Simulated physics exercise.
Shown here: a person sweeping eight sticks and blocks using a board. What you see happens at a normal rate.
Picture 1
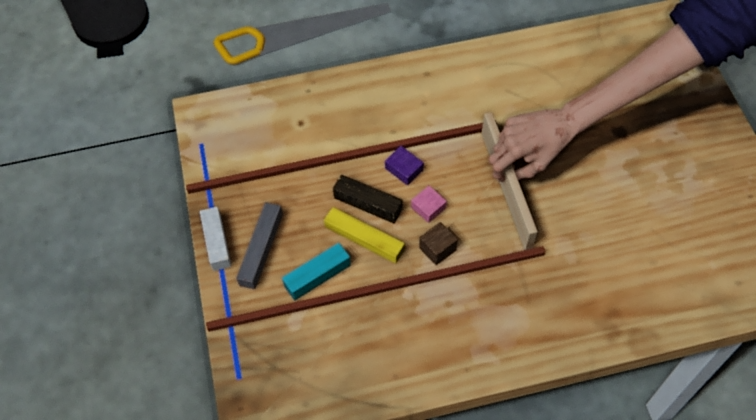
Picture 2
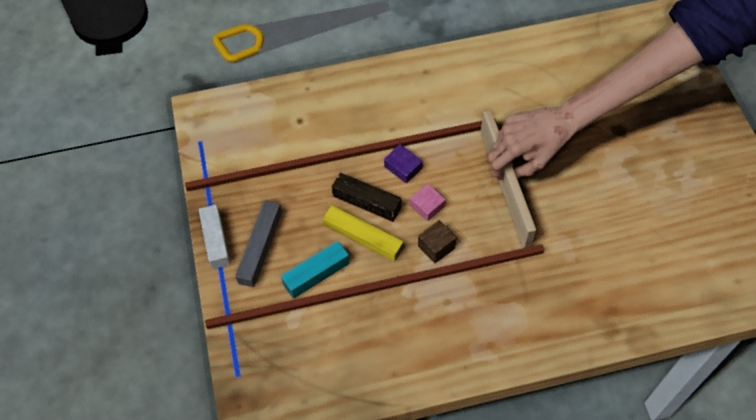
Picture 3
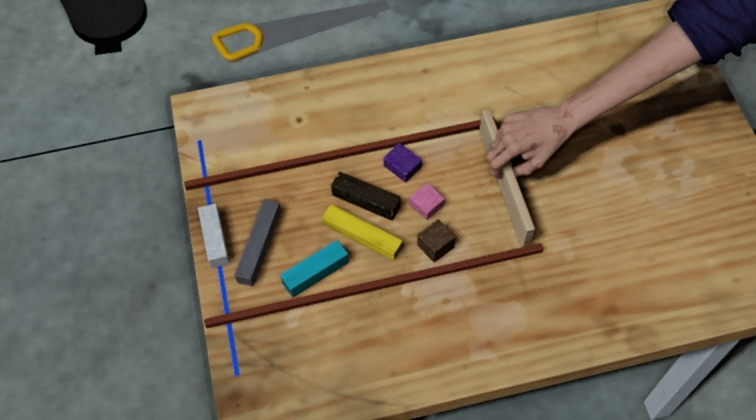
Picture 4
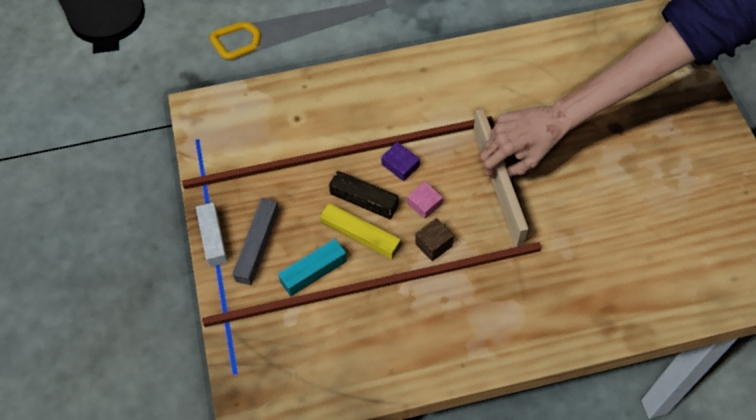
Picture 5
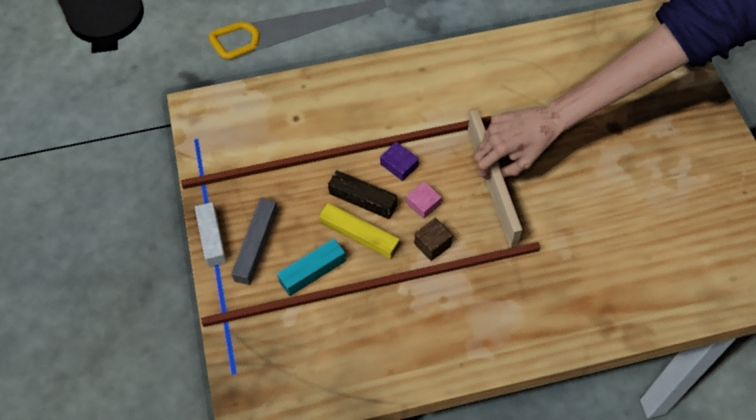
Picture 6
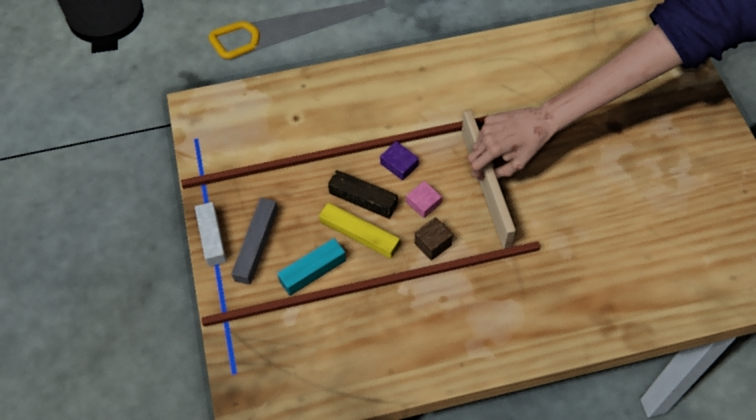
A hand slid a pale board a short way left between two reddish-brown rails on a wooden tabletop, while the eight colored sticks and blocks ahead of it lay still, one across a blue line.
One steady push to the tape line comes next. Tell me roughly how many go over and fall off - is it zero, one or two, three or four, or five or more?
Roughly five or more fall off.
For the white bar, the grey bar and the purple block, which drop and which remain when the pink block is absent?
White bar: Is gone; grey bar: Is gone; purple block: Is still there.
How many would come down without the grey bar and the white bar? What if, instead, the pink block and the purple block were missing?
The answer is 3 and then 4.
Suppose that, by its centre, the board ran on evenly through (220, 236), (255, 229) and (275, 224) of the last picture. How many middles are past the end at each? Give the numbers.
The counts are 5, 3 and 1, in that order.
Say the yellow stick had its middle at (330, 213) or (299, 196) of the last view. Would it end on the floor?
So in the first try it ends up below, and in the second it ends up below.
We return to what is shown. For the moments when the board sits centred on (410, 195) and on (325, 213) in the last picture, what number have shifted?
So 5, and at the other place 7.
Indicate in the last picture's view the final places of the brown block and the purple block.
About (204, 285), and about (193, 200).
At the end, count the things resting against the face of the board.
Counting them up gives 3.
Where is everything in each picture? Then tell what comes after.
The first picture shows white bar (216, 239); grey bar (260, 245); turquoise stick (317, 272); board (508, 180); tape (219, 252).
The second picture shows grey bar (259, 243); yellow stick (363, 233).
The third picture shows turquoise stick (315, 269); board (506, 177).
The fourth picture shows white bar (212, 234); black bar (364, 195).
The fifth picture shows grey bar (255, 241); brown block (433, 239).
The sixth picture shows white bar (211, 234); grey bar (255, 240); turquoise stick (312, 267); board (487, 178); tape (214, 247).
Early on, none off yet; white bar at rest near (211, 234); grey bar at rest near (255, 240); turquoise stick at rest near (312, 267).
A while later, none off yet; white bar travelled a little near (198, 236); grey bar travelled a little near (217, 239); turquoise stick travelled about its own width near (224, 290).
Finally, the number that fall off is five or more; lost, black bar, yellow stick, turquoise stick, grey bar and white bar.
